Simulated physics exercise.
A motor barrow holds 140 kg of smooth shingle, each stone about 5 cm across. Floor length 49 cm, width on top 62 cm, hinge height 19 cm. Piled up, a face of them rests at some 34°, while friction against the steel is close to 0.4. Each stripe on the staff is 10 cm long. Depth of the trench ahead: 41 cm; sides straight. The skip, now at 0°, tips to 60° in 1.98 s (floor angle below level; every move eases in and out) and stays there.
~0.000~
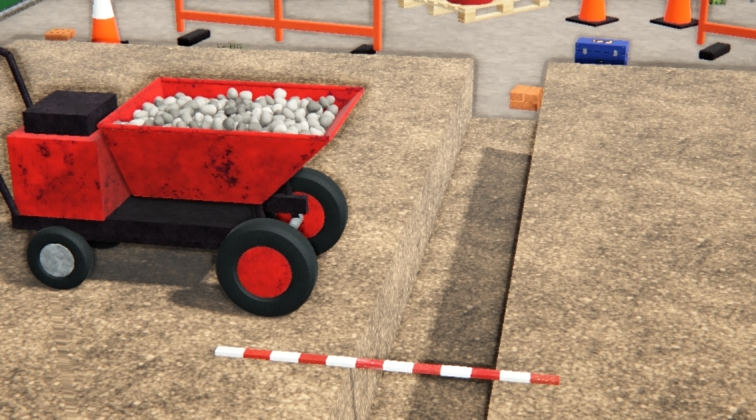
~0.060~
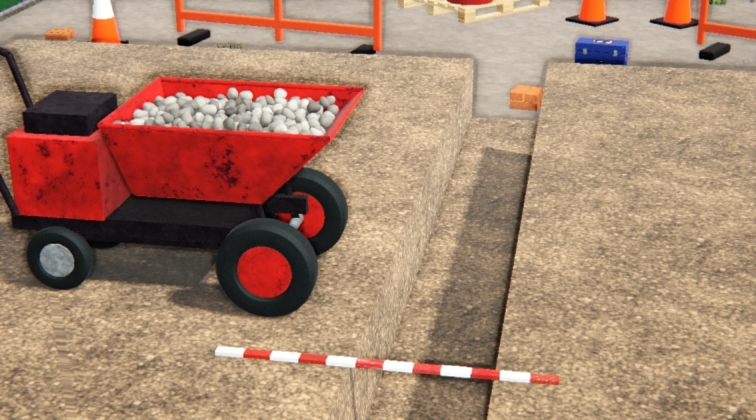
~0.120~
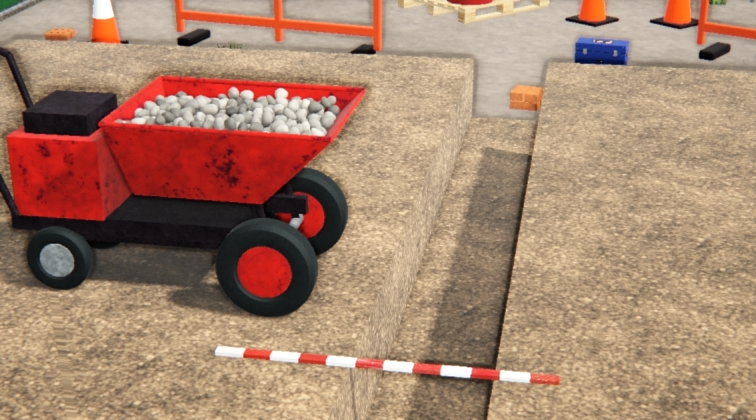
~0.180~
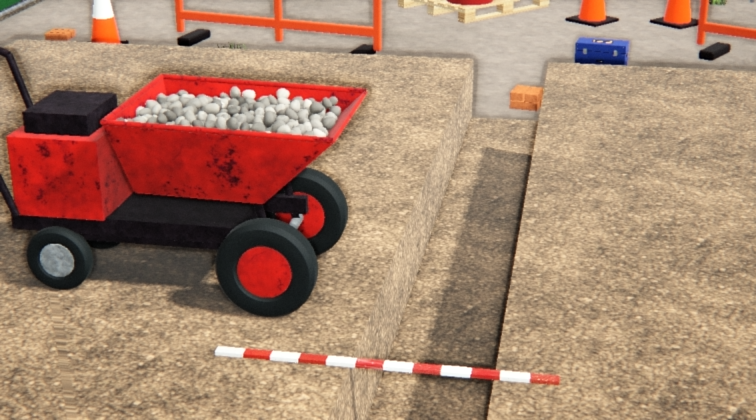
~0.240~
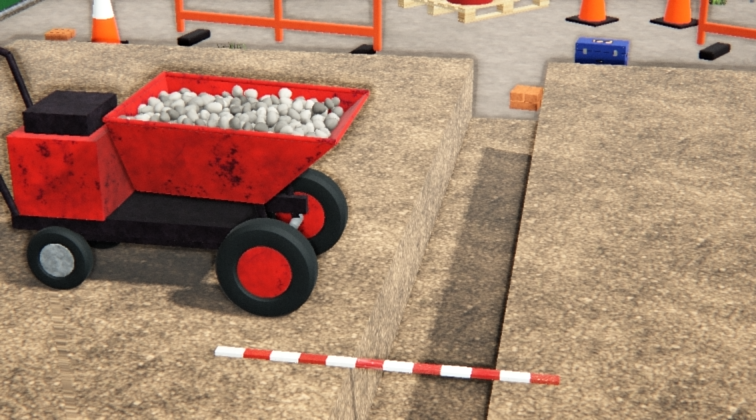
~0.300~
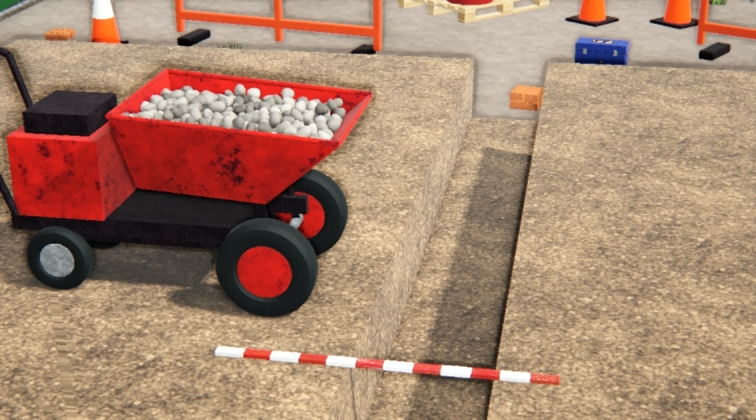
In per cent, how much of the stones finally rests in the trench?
Roughly 87 per cent of them.
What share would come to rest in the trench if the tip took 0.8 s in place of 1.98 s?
Roughly 70 per cent would.
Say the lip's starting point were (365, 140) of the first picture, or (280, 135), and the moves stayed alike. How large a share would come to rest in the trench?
55 and 100 %.
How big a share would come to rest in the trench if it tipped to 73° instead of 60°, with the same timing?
Share in trench: Approx. 90%.
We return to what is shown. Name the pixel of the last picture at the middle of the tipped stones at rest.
Roughly at (468, 375).
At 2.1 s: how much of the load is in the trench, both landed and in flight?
Close to 45 per cent has got there by then.
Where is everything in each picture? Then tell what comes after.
In the first picture, the skip is at 0°, its lip at (330, 139); the top of the load is at (228, 107).
In the second picture, the skip is at 0°, its lip at (330, 139); the top of the load is at (228, 107); the stones move at 0.0 m/s on average.
The third picture shows lip at (332, 140), floor tilted 1°, highest stones at (229, 107); the stones move at 0.1 m/s on average.
In the fourth picture, the skip is at 1°, its lip at (334, 141); the top of the load is at (225, 105); the stones move at 0.1 m/s on average.
In the fifth picture, the skip is at 2°, its lip at (336, 142); the top of the load is at (227, 104); the stones move at 0.2 m/s on average.
The sixth picture shows lip at (340, 144), floor tilted 4°, highest stones at (209, 102); the stones move at 0.2 m/s on average.
After 1.5 s the floor is at 50°; 98 % in the skip, 2 % in the trench; the foremost stones are at (437, 269).
After 2.1 s the floor is at 60°; 48 % in the skip, 46 % in the trench, 6 % past the trench; the foremost stones are at (570, 295).
After 2.4 s the floor is at 60°; 24 % in the skip, 64 % in the trench, 13 % past the trench; the foremost stones are at (641, 311).
After 4.4 s the floor is at 60°; 0 % in the skip, 87 % in the trench, 13 % past the trench; the foremost stones are at (663, 322).
